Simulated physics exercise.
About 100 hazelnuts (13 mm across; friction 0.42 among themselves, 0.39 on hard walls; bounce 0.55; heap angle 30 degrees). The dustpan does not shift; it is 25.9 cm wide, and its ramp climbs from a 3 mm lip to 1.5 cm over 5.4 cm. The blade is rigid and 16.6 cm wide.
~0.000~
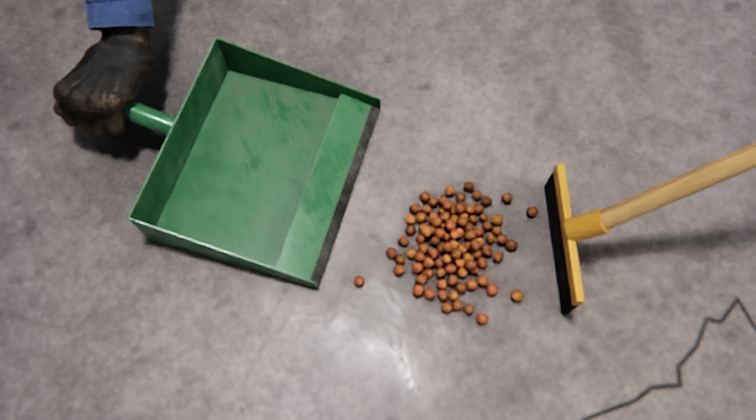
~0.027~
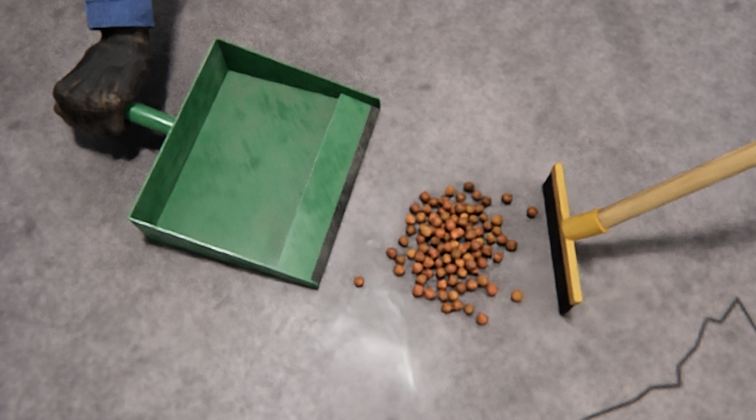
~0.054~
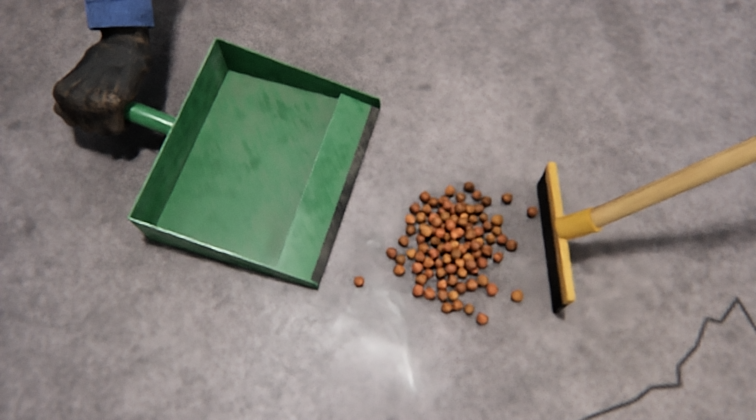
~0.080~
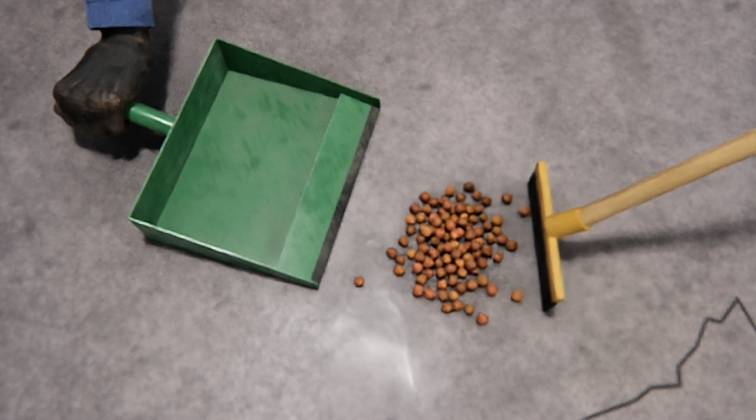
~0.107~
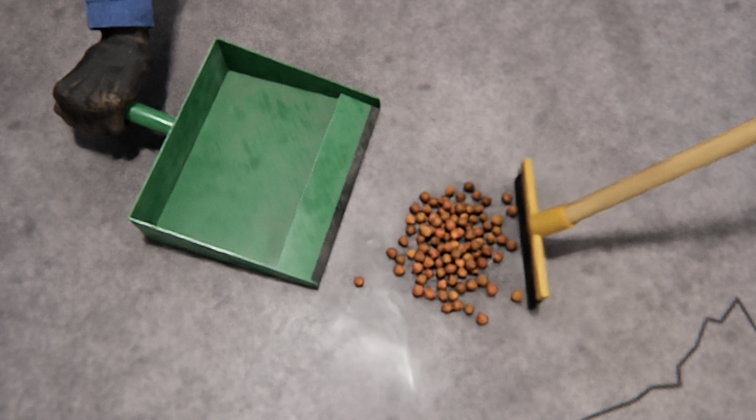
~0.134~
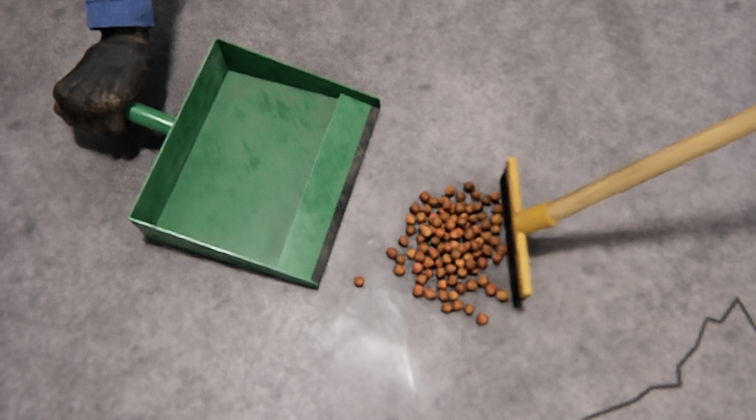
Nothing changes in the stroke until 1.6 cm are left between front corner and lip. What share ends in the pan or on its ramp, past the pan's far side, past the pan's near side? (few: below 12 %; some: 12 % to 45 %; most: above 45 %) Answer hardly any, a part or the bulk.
In the pan or on its ramp: A part; past the pan's far side: Hardly any; past the pan's near side: A part.
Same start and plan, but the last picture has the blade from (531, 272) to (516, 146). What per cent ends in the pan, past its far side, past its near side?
Pan 5, far 0, near 0.
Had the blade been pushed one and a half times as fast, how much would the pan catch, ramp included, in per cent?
Then about 25 per cent.
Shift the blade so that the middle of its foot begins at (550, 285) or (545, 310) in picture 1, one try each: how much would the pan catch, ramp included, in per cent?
Some 20 and 15 per cent.
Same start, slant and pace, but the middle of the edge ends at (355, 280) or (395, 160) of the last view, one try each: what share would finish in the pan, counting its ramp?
Some 25 and 5 per cent.
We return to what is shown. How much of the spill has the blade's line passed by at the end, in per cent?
Roughly 5 per cent.
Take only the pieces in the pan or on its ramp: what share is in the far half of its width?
About 20 per cent.
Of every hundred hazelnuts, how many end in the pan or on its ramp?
Some 20 per cent.
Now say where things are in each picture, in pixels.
Blade from (577, 301) to (558, 171), moved 0.0 cm, 0 of the pieces shifted so far; middle of the pieces at (454, 245); pan at (256, 167), in the first frame.
Blade from (575, 301) to (556, 170), moved 0.2 cm, 0 of the pieces shifted so far; middle of the pieces at (454, 245), in the second frame.
Blade from (568, 300) to (550, 169), moved 1.0 cm, 0 of the pieces shifted so far; middle of the pieces at (454, 245), in the third frame.
Blade from (557, 298) to (540, 168), moved 2.2 cm, 1 of the pieces shifted so far; middle of the pieces at (454, 245), in the fourth frame.
Blade from (542, 296) to (526, 166), moved 3.9 cm, 1 of the pieces shifted so far; middle of the pieces at (454, 245), in the fifth frame.
Blade from (525, 293) to (510, 164), moved 5.7 cm, 6 of the pieces shifted so far; middle of the pieces at (454, 245); pan at (256, 167). Its pace works out near 0.68 m/s, heading 8 degrees towards the viewer's side, in the sixth frame.
After 0.27 s, middle of the blade 11 cm from the lip; 0 % over the lip, far side 0 %, near side 10 %.
After 0.35 s, middle of the blade 6 cm from the lip; 0 % over the lip, far side 0 %, near side 15 %.
After 0.58 s, middle of the blade 4 cm from the lip; 25 % over the lip, far side 0 %, near side 25 %.
At rest (1.2 s), pan 20 %, far side 0 %, near side 25 %, in front of the lip or behind the blade 55 %.
